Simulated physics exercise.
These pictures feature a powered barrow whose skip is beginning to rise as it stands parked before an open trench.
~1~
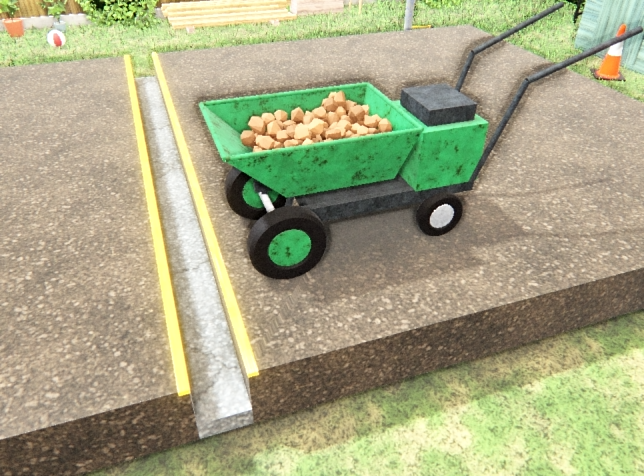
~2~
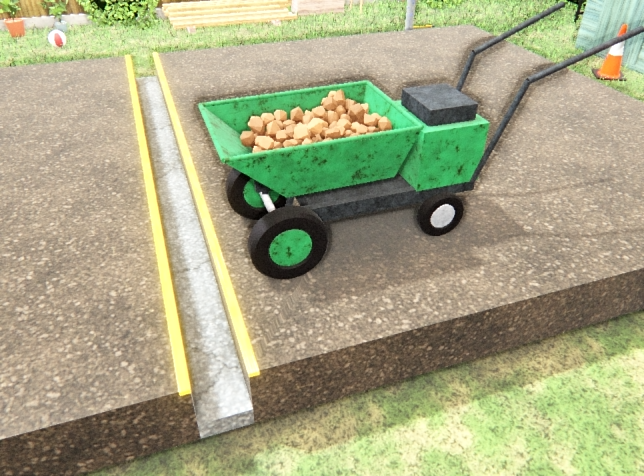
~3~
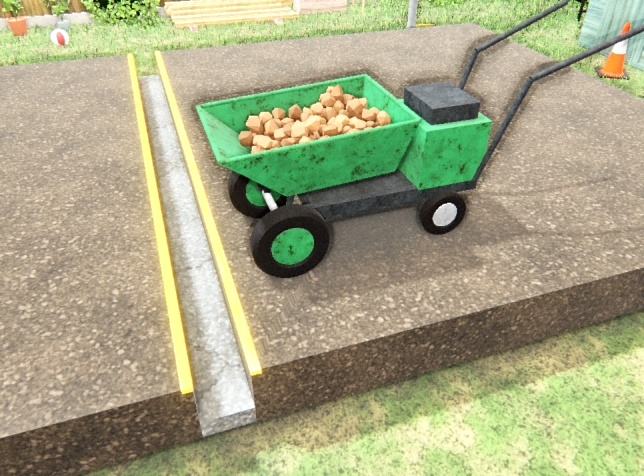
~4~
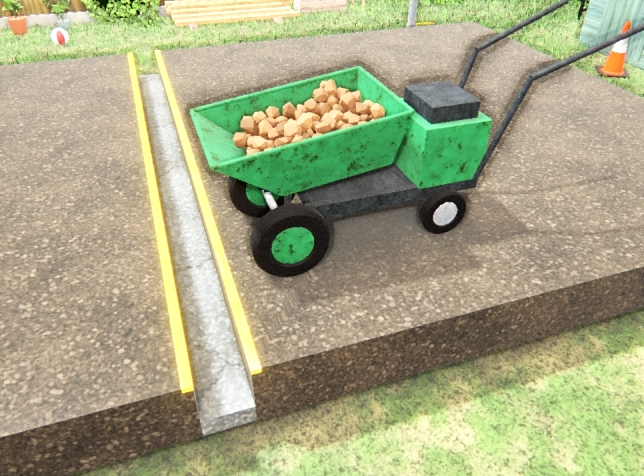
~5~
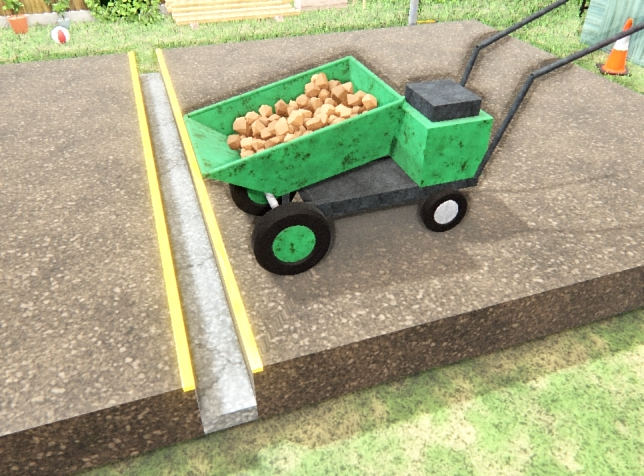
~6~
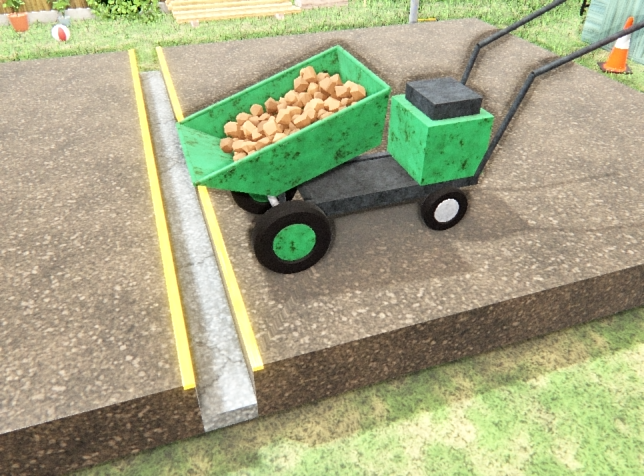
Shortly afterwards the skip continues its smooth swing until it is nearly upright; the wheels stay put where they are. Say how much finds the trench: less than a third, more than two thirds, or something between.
Watching that, the trench's share sits in the lowest third, below one-third of the load.
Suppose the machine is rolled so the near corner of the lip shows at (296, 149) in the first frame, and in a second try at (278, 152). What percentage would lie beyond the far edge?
I'd put it at around 10 percent the first time and 30 percent the second.
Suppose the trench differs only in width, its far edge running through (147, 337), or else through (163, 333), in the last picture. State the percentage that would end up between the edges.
About 50 %, then 20 %.
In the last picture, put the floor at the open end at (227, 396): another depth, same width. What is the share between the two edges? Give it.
The share would be roughly 0 per cent.
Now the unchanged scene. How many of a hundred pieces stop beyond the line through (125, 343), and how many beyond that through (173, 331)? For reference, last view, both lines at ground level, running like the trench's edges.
I'd say some 50 in a hundred, and after that 80 in a hundred.
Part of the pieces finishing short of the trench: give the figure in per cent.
Call it some 0 percent of the pieces.
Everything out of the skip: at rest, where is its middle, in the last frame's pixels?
The centre comes to rest close to (110, 266).
Soon, skip tipped steeply; all in the skip.
A while on, skip tipped steeply; about half in the skip; about a third beyond it; a stray few falling.
Towards the end, skip tipped right over; a small part in the skip; a stray few in or heaped over the trench; most beyond it.
Finally, skip tipped right over; a small part in the skip; a stray few in or heaped over the trench; most beyond it.
